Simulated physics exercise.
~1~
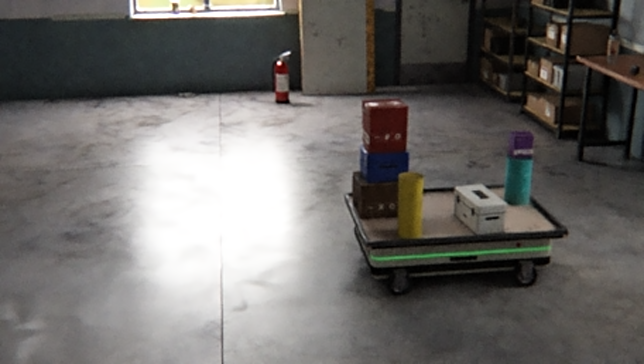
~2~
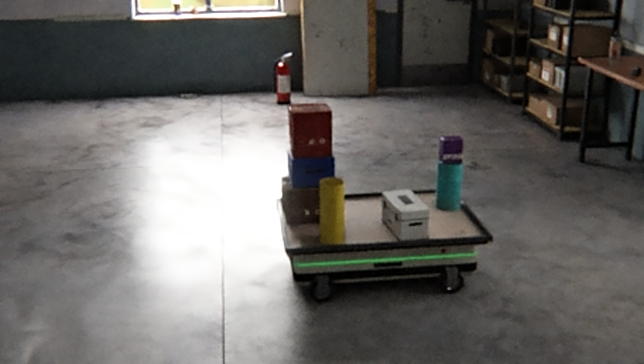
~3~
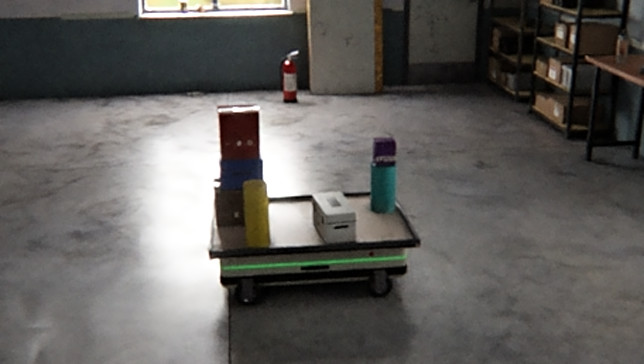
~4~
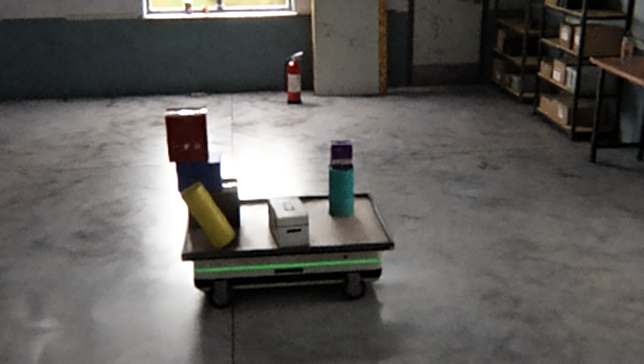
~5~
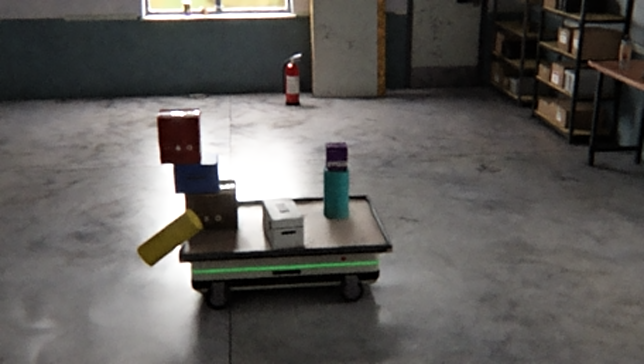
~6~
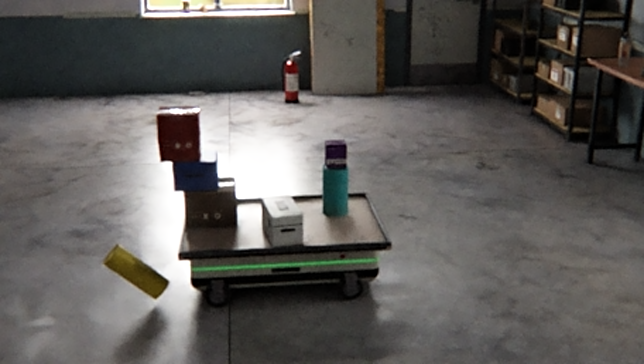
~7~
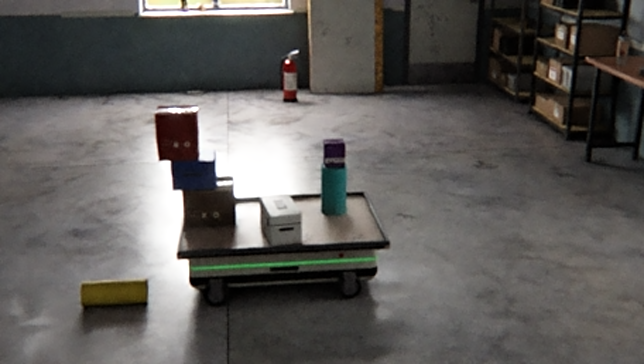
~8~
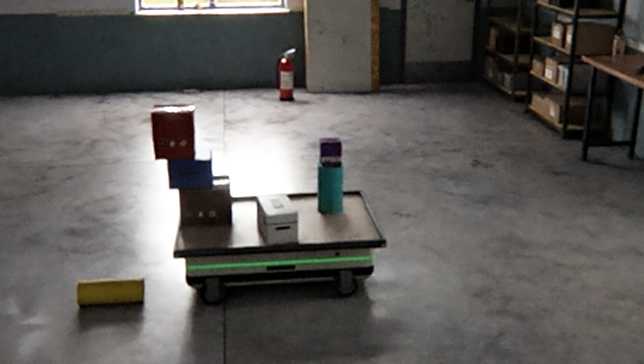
Warehouse floor with a loaded robot cart rolling left and stopping, its yellow canister toppling off while the stacked boxes shift but stay aboard.
